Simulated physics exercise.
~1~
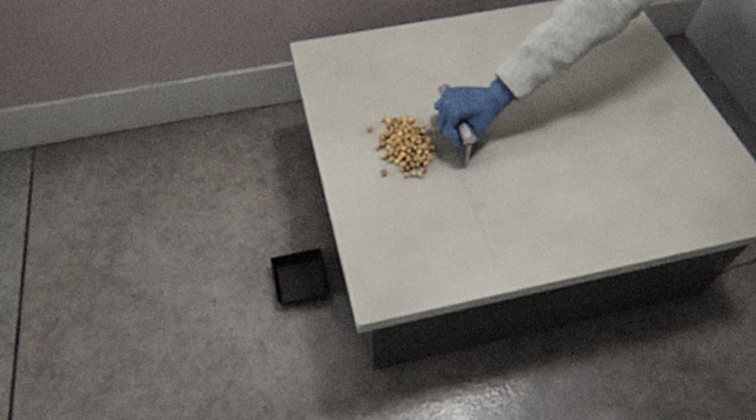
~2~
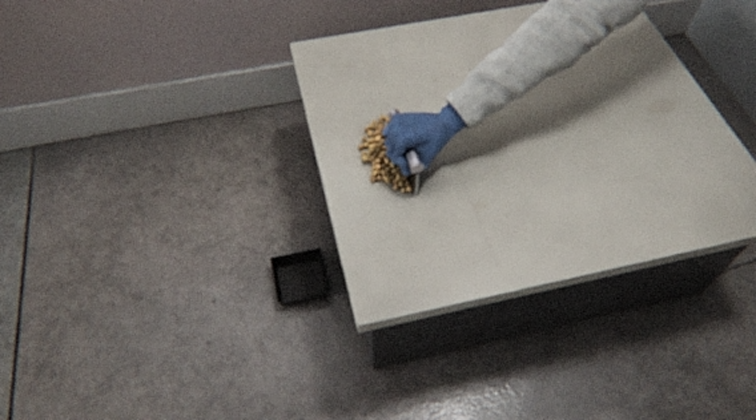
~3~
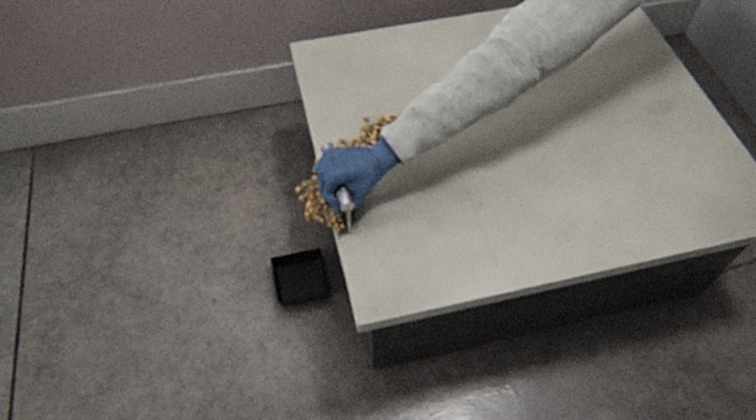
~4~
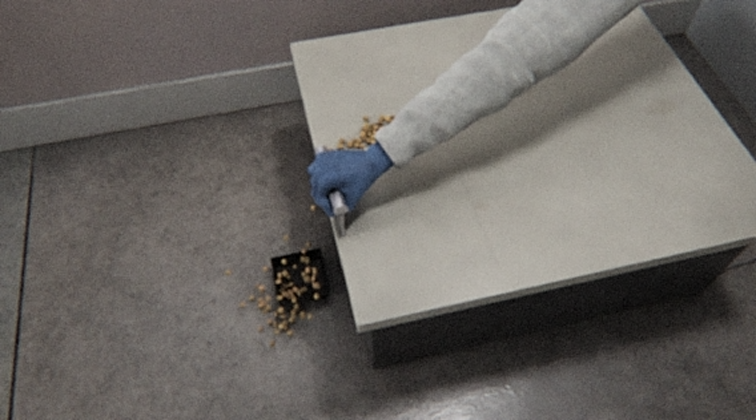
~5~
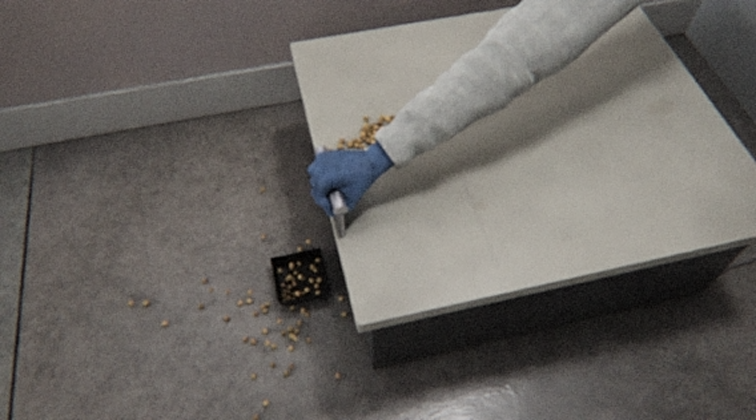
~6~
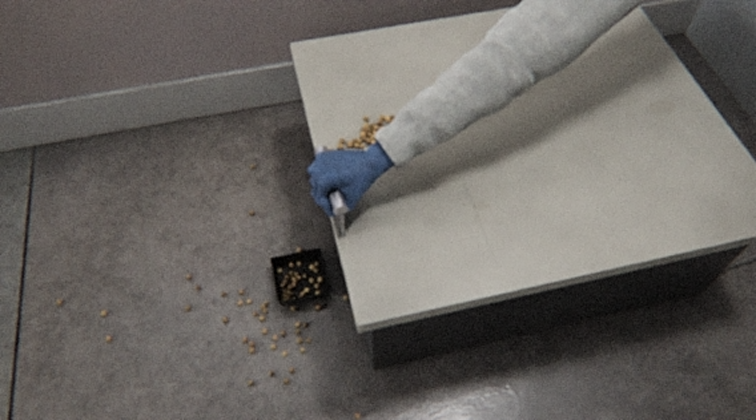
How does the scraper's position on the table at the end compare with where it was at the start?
At the start the scraper is on the tabletop just to the right of the heap of chickpeas. By the end it is farther left and closer to the viewer, held still at the table's left edge.
To begin with, a blue-gloved hand holds a scraper beside a small heap of dried chickpeas on a pale, low table, with an open black tin on the grey floor to the left. The hand pushes the scraper left and toward the viewer, into the heap. It sweeps part of the heap up to the table's left edge, leaving some chickpeas behind. The scraper halts there as chickpeas spill over, some landing in the tin and others on the floor. The stray ones scatter across the floor, mostly left of and below the tin, while a cluster stays on the table.
